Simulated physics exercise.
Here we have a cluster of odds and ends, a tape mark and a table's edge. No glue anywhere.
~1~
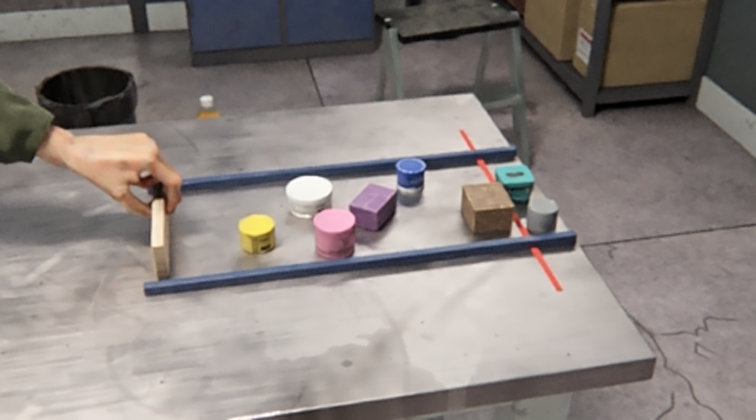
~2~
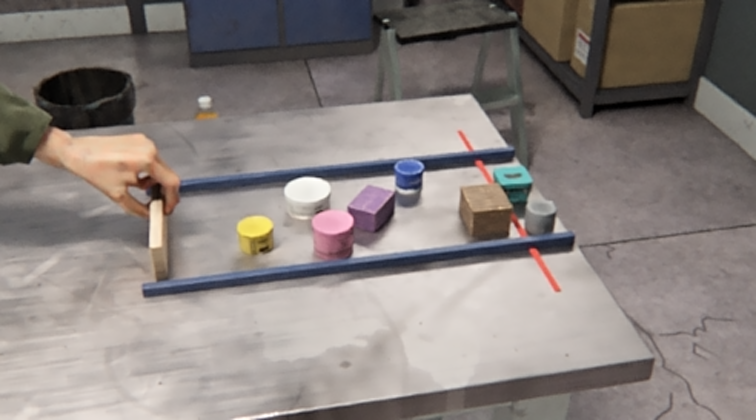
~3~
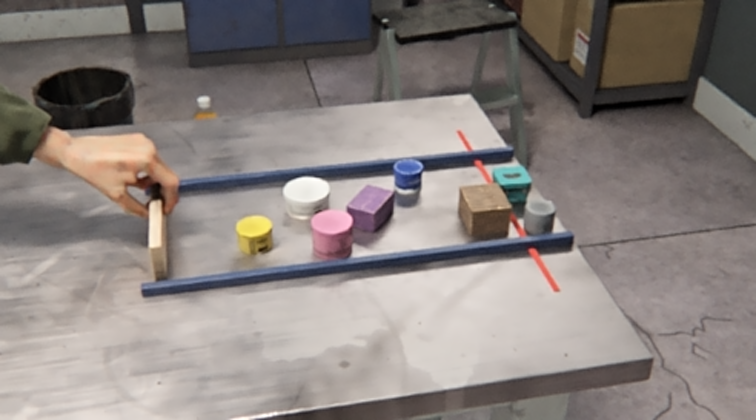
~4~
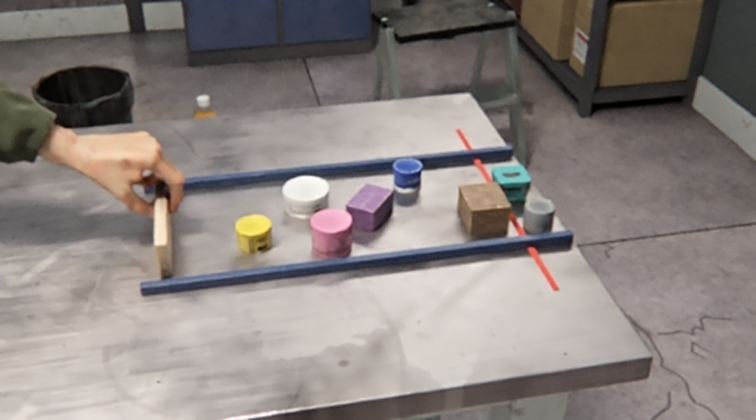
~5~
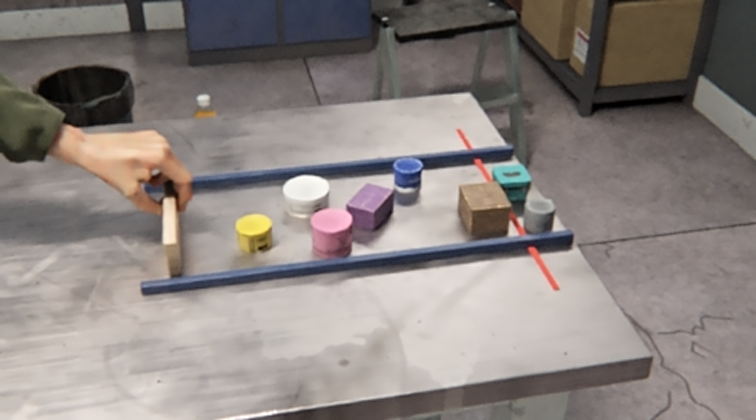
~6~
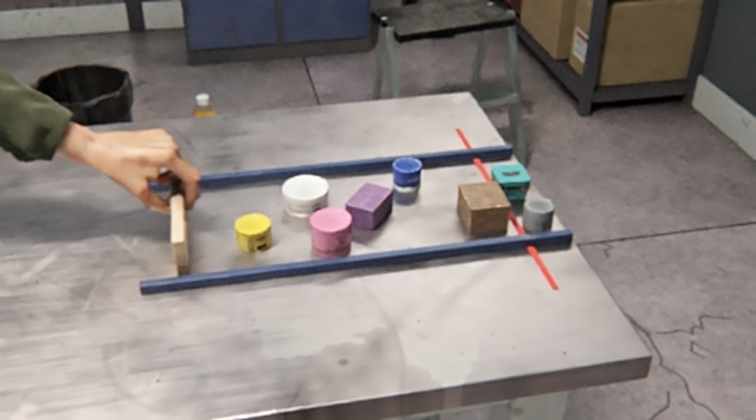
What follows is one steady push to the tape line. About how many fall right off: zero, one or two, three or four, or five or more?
In the end the number that fall off is three or four.
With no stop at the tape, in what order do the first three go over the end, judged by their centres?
Earliest first: The grey lid, then the turquoise case, then the brown block.
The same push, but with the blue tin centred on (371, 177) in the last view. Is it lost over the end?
From there it remains up.
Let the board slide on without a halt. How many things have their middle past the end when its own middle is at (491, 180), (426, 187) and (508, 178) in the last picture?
In that order 3, 0 and 4.
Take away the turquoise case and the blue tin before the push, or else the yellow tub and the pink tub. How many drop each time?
It would be 2 and 3.
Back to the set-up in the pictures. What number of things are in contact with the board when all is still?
It touches 4.
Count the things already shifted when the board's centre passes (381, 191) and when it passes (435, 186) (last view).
First 5, then 8.
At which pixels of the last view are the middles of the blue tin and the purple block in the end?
The blue tin at (494, 156), the purple block at (544, 185).
Early on, none off yet; grey lid at rest near (539, 215); turquoise case at rest near (510, 183); brown block at rest near (483, 206).
Finally, the number that fall off is three or four; lost, brown block, turquoise case and grey lid.
